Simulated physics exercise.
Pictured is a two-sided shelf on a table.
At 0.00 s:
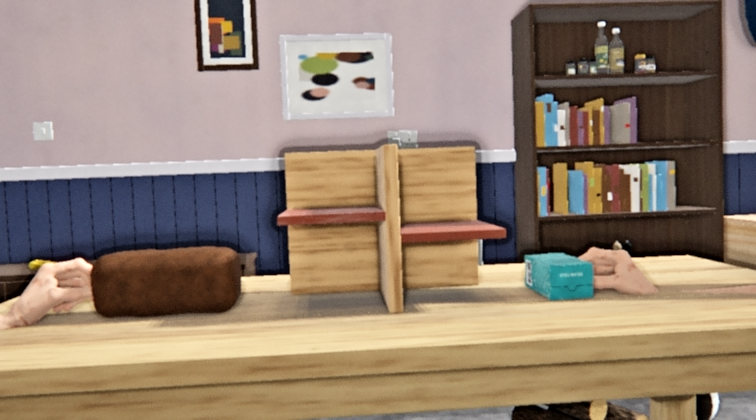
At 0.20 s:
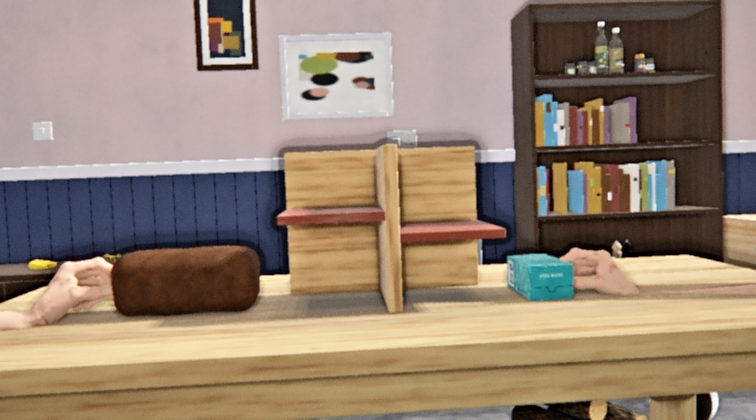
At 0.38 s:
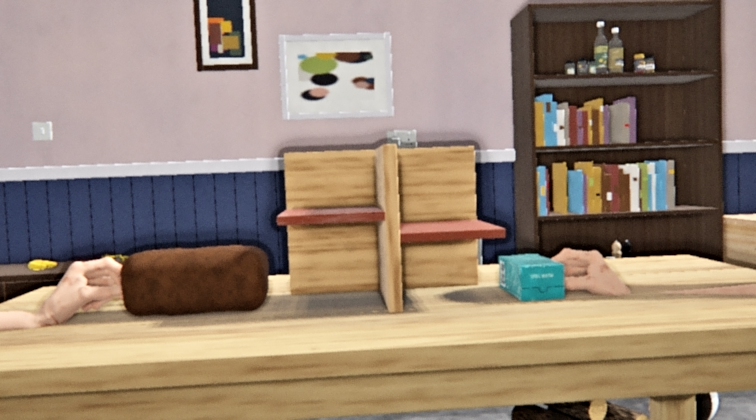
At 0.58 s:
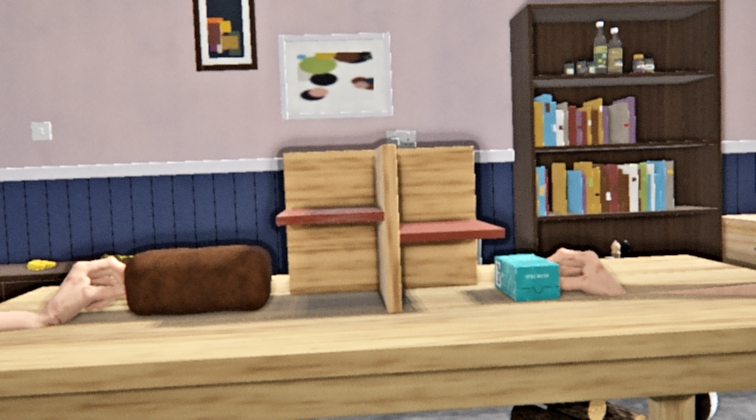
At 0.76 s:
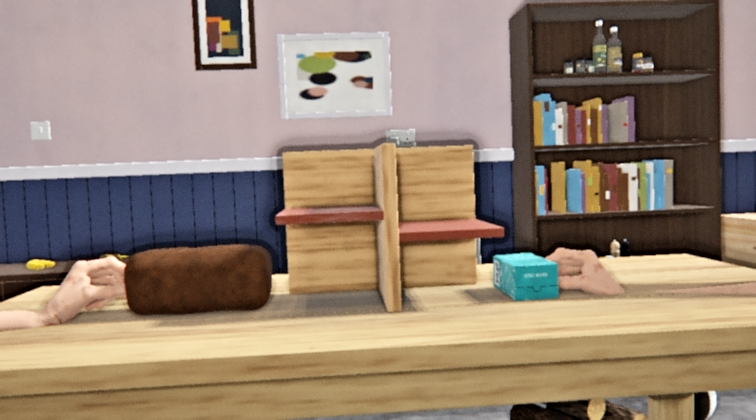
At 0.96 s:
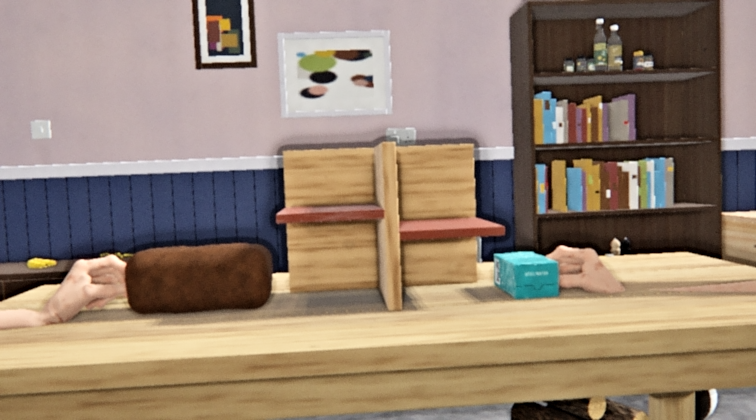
A brown loaf on the left and a turquoise carton on the right were slid a short way inward across a table by hands, toward a two-sided wooden shelf, then stayed nearly still.
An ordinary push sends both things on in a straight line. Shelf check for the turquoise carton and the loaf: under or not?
My prediction: Turquoise carton: Fits; loaf: Fits.
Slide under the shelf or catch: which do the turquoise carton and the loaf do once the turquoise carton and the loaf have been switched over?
Turquoise carton: Clear; loaf: Clear.
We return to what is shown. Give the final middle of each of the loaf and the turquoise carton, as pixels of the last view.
The first ends near (305, 273), the second near (468, 277).
By 1.32 s, turquoise carton sliding up to the opening near (502, 275); loaf sliding up to the opening near (221, 277).
By 1.58 s, turquoise carton part of the way in near (474, 277); loaf part of the way in near (248, 276).
By 1.96 s, turquoise carton all the way in near (468, 278); loaf part of the way in near (287, 274).
When it is over (3.1 s), the turquoise carton slides in, near (468, 278); the loaf slides in, near (304, 273).
